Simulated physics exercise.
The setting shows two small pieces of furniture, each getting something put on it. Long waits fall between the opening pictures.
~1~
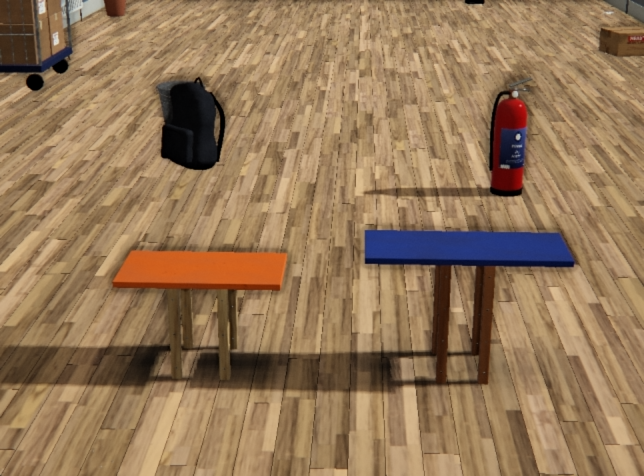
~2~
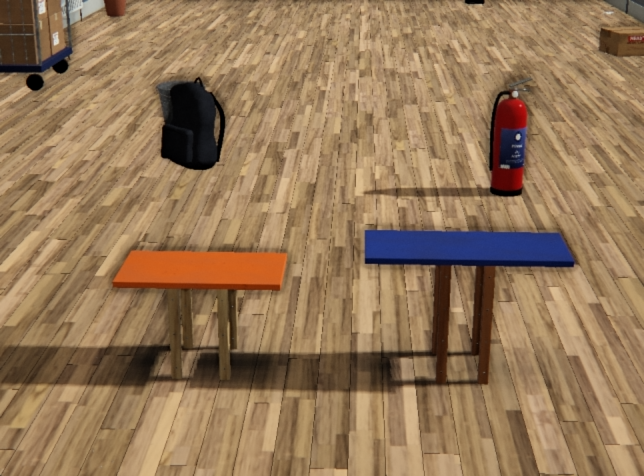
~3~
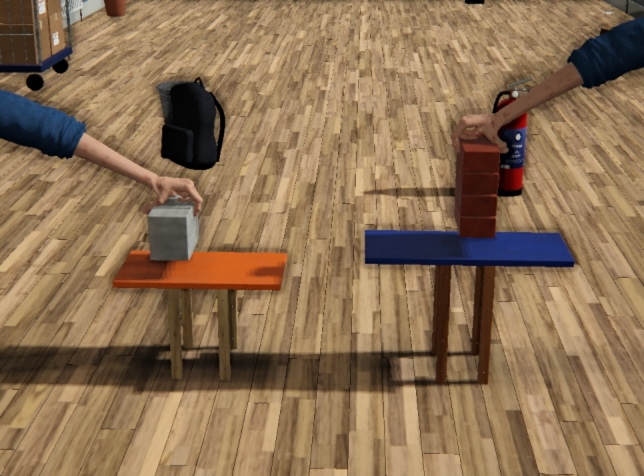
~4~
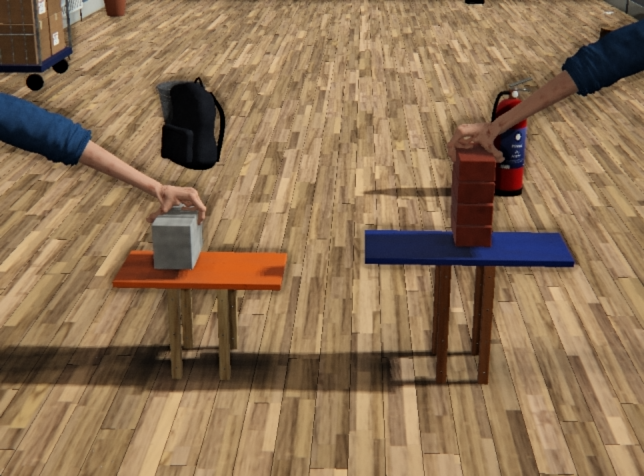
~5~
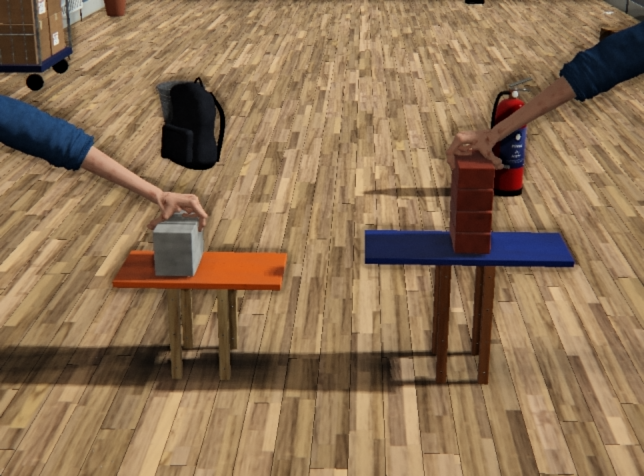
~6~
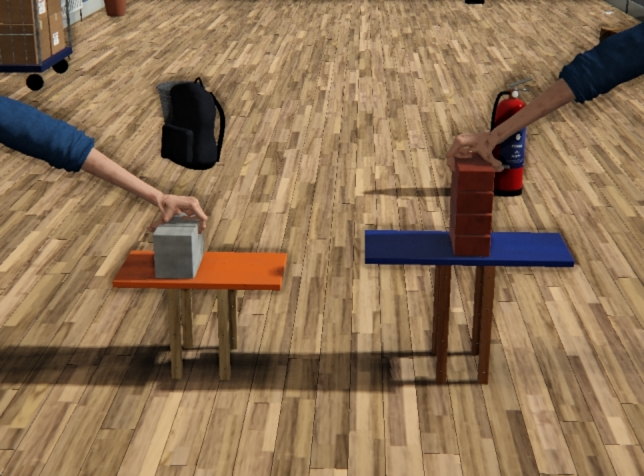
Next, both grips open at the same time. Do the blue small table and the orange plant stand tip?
Outcome: The blue small table keeps steady; the orange plant stand keeps steady.
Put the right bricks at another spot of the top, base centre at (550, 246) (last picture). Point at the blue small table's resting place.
Settles at approximately (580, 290) in the last view.
Then, 0.40 s past the last view, blue small table at rest near (465, 248); orange plant stand at rest near (203, 270).
Finally, the blue small table holds firm, near (465, 248); the orange plant stand holds firm, near (203, 270).
